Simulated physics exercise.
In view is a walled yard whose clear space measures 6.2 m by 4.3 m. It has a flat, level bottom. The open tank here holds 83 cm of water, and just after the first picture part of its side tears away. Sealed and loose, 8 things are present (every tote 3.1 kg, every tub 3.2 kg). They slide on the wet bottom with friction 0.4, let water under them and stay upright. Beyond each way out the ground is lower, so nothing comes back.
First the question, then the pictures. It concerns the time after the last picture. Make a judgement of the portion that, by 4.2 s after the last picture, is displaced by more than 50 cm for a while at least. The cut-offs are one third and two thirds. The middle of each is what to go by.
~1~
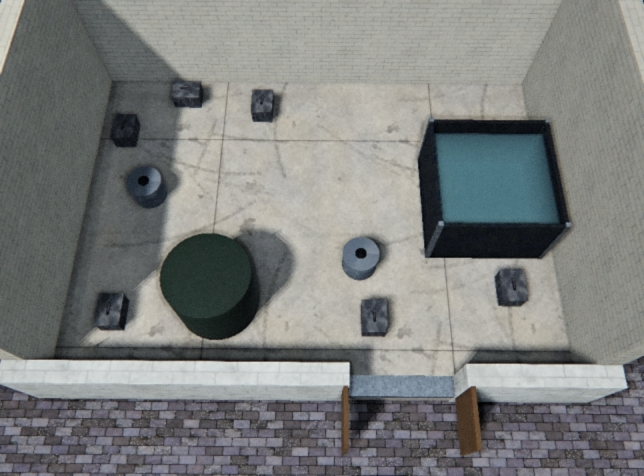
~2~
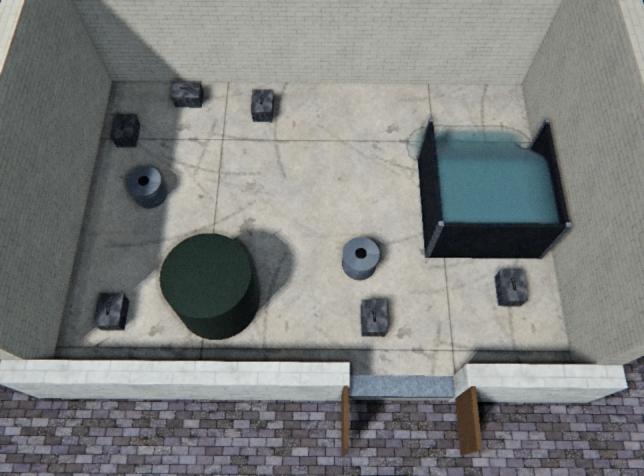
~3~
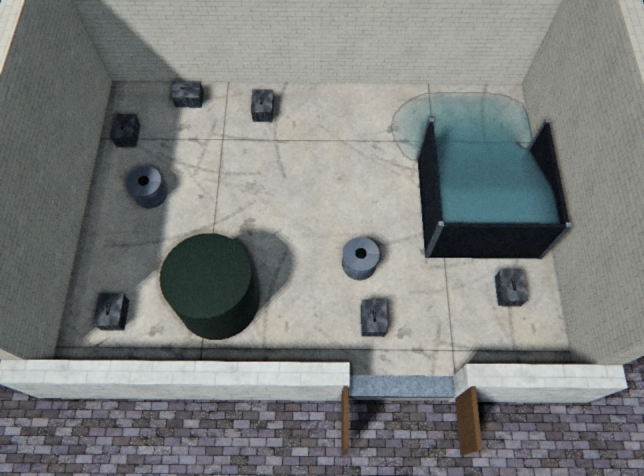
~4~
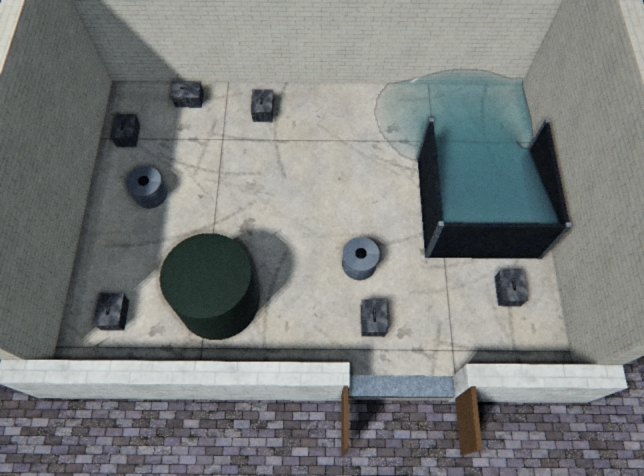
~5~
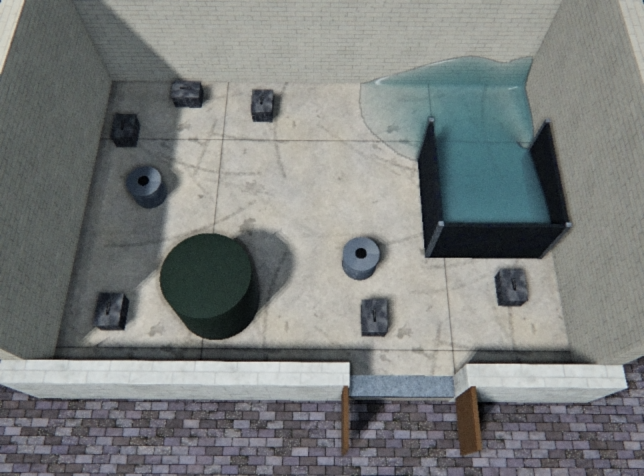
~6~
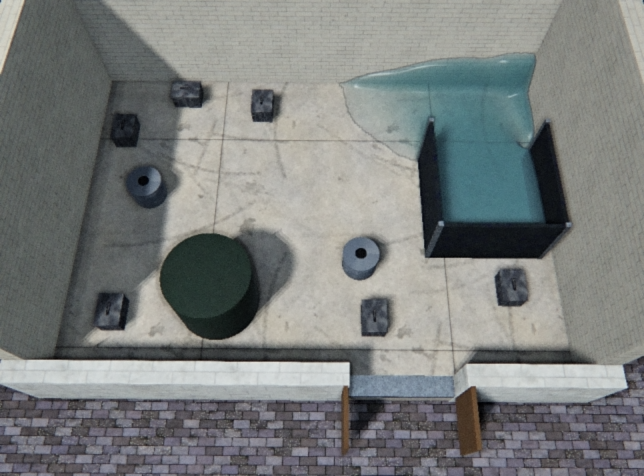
The share is between one third and two thirds.
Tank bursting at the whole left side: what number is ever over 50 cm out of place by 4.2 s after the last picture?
So the tally would be 7.
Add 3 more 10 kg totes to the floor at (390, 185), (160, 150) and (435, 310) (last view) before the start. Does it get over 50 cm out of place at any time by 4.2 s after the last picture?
Check, in order - not exceeded, exceeded, not exceeded.
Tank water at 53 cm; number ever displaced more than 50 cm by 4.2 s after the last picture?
You'd get 4 in that case.
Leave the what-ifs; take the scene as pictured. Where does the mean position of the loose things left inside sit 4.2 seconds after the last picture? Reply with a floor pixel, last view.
Mean position approx. (231, 294).
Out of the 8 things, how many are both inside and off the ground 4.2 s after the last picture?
The number is 5.
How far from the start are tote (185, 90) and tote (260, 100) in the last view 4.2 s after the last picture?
Respectively, 200 centimetres and 350 centimetres.
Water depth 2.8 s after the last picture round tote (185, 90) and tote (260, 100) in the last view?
I'd put it at 19 cm and 14 cm respectively.
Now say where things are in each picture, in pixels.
In the first picture, a tote at (514, 285) rests on the ground; a tub at (361, 254), on the bottom; water covers 1.9 m2; 0 of 8 have shifted.
In the second picture, a tote at (514, 285) rests on the ground; a tub at (361, 254), on the bottom; 2.8 m2 under water; 0 of 8 have shifted.
In the third picture, a tote at (514, 285), on the bottom; a tub at (361, 254) rests on the ground; 3.9 m2 under water; 0 of 8 have shifted.
In the fourth picture, a tote at (514, 285) rests on the ground; a tub at (361, 254) rests on the ground; 4.7 m2 under water; 0 of 8 have shifted.
In the fifth picture, a tote at (514, 285), on the bottom; a tub at (361, 254), on the bottom; 5.0 m2 under water; 0 of 8 have shifted.
In the sixth picture, a tote at (514, 285), on the bottom; a tub at (361, 254) rests on the ground; 5.2 m2 under water; 0 of 8 have shifted.
Then, 0.4 s after the last picture 0 of 8 are over 50 cm from their spots; 0 afloat.
Then, 1.5 s after the last picture 2 of 8 are over 50 cm from their spots; 1 afloat.
Then, 2.8 s after the last picture 4 of 8 are over 50 cm from their spots; 4 afloat.
Then, 4.2 s after the last picture 5 of 8 are over 50 cm from their spots, and 5 have been at some point; 5 afloat.
